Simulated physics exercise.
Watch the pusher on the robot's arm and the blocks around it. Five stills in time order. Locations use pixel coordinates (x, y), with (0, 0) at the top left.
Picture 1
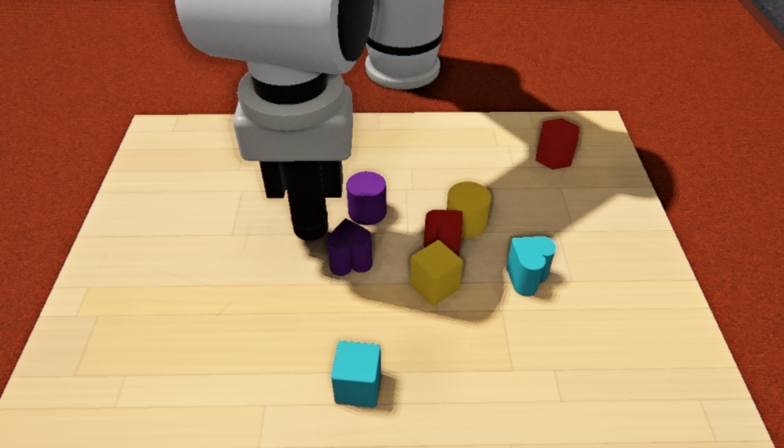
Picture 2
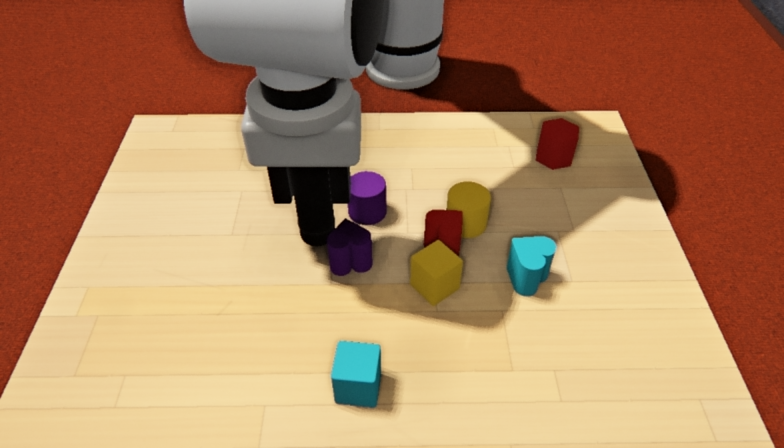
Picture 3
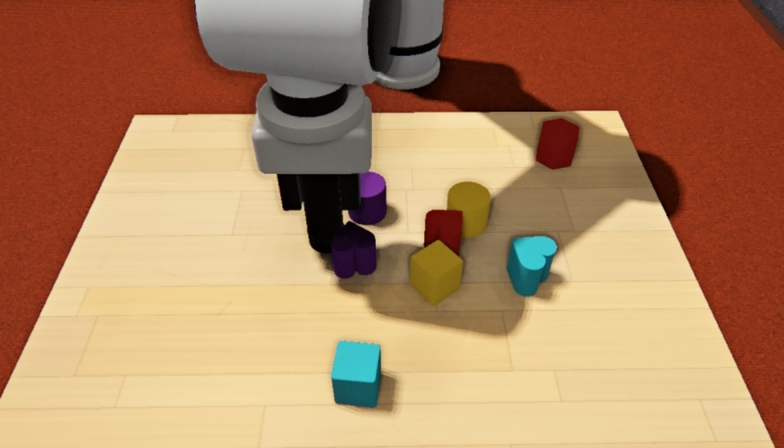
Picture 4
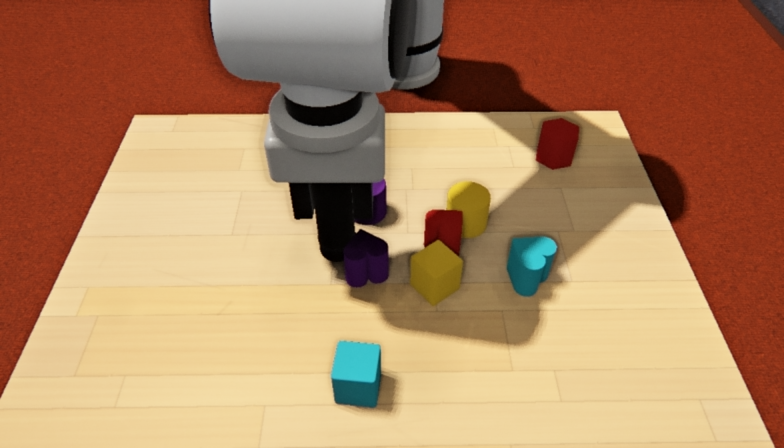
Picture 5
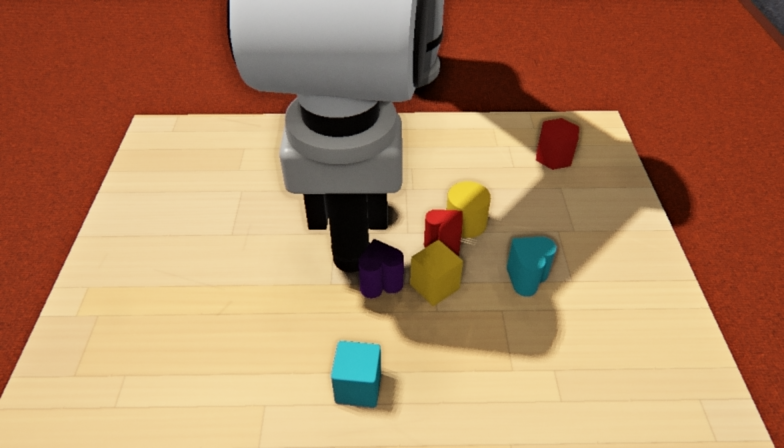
To begin with, the robot arm's black pusher stands just left of a dark purple heart block, among yellow, red, turquoise and purple blocks on a wooden board. The arm then moves a short way right and toward the viewer, nudging the heart slightly closer to the yellow square block.
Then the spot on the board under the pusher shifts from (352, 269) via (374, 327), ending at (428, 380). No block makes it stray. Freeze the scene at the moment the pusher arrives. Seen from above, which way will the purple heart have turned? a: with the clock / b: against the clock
b (against the clock)
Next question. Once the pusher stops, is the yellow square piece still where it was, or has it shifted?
That block is going to be left alone.
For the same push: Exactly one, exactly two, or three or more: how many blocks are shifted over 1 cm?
Total: One.
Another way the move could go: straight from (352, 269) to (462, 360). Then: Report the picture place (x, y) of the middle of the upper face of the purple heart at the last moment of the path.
Its top centre lands on (508, 342).
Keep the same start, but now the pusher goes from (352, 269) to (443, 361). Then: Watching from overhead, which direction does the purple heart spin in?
The twist is anticlockwise.
On the path given first. One third of the way, pusher at (365, 298); purple heart at (402, 275), turned 40° anticlockwise.
Two thirds of the way, pusher at (388, 338); purple heart at (403, 276), turned 45° anticlockwise.
At the end, pusher at (429, 372); turquoise square piece still; purple heart at (403, 276), turned 45° anticlockwise; yellow square piece still.
